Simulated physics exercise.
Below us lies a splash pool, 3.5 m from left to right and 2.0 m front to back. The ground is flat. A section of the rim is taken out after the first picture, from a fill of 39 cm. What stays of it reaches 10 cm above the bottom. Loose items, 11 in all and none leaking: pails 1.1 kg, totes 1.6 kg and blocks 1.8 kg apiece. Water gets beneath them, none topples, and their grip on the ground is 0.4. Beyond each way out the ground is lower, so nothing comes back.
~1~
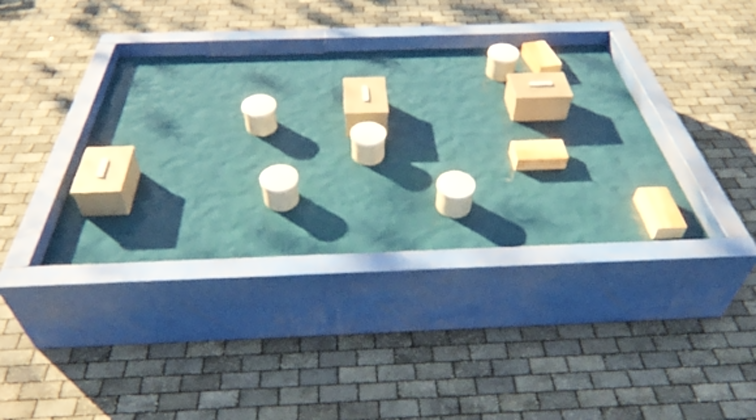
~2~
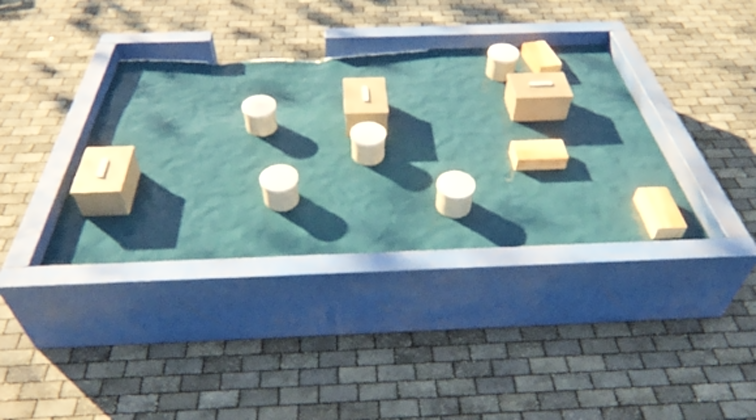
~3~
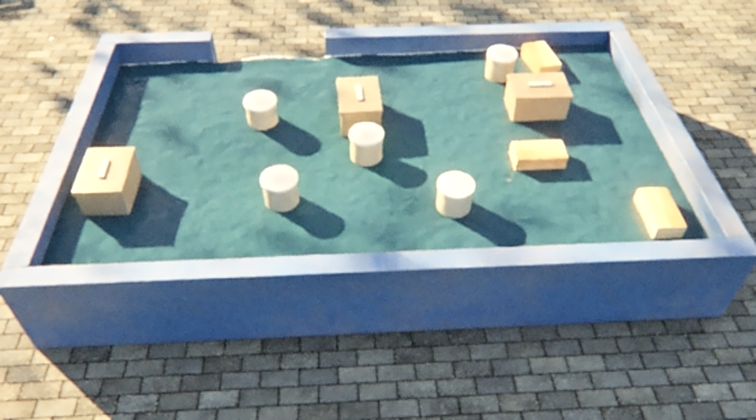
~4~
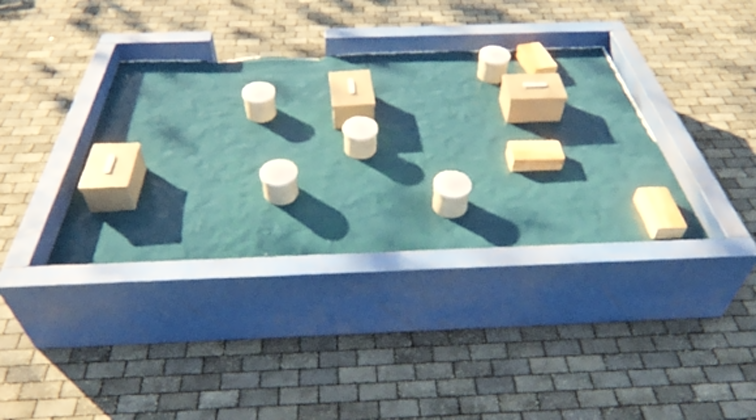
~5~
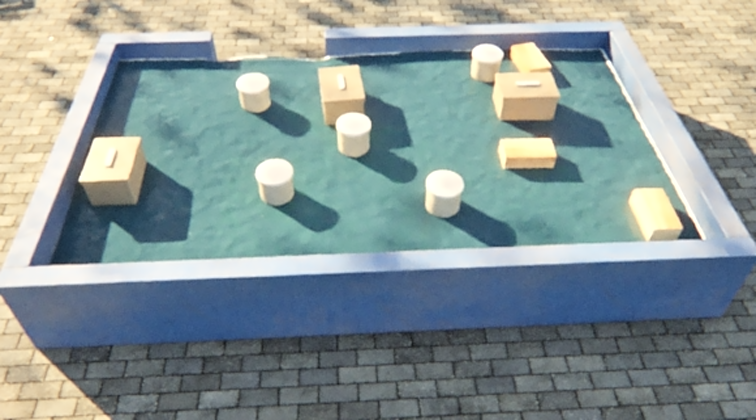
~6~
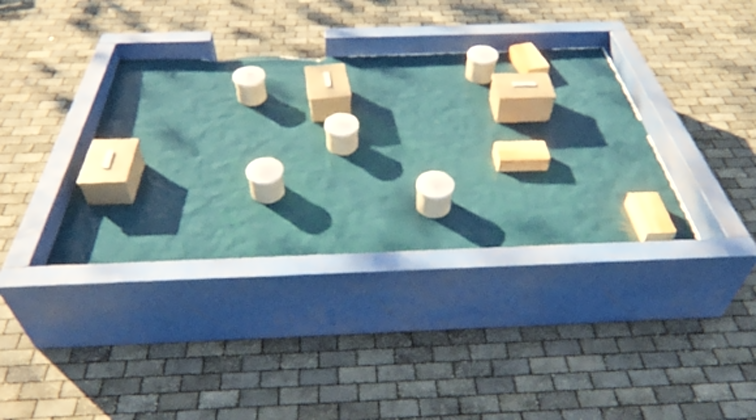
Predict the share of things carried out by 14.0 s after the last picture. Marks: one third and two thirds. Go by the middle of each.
That comes to between one and two thirds.
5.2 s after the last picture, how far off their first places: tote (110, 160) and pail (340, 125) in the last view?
In turn: 50 cm, 100 cm.
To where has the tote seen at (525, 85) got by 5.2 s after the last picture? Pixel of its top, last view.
Near (466, 93).
Then, 1.2 s after the last picture 0 of 11 are out; 11 afloat.
Then, 5.2 s after the last picture 2 of 11 are out; 9 afloat.
Then, 10.0 s after the last picture 3 of 11 are out; 8 afloat.
Then, 14.0 s after the last picture 4 of 11 are out; 7 afloat.
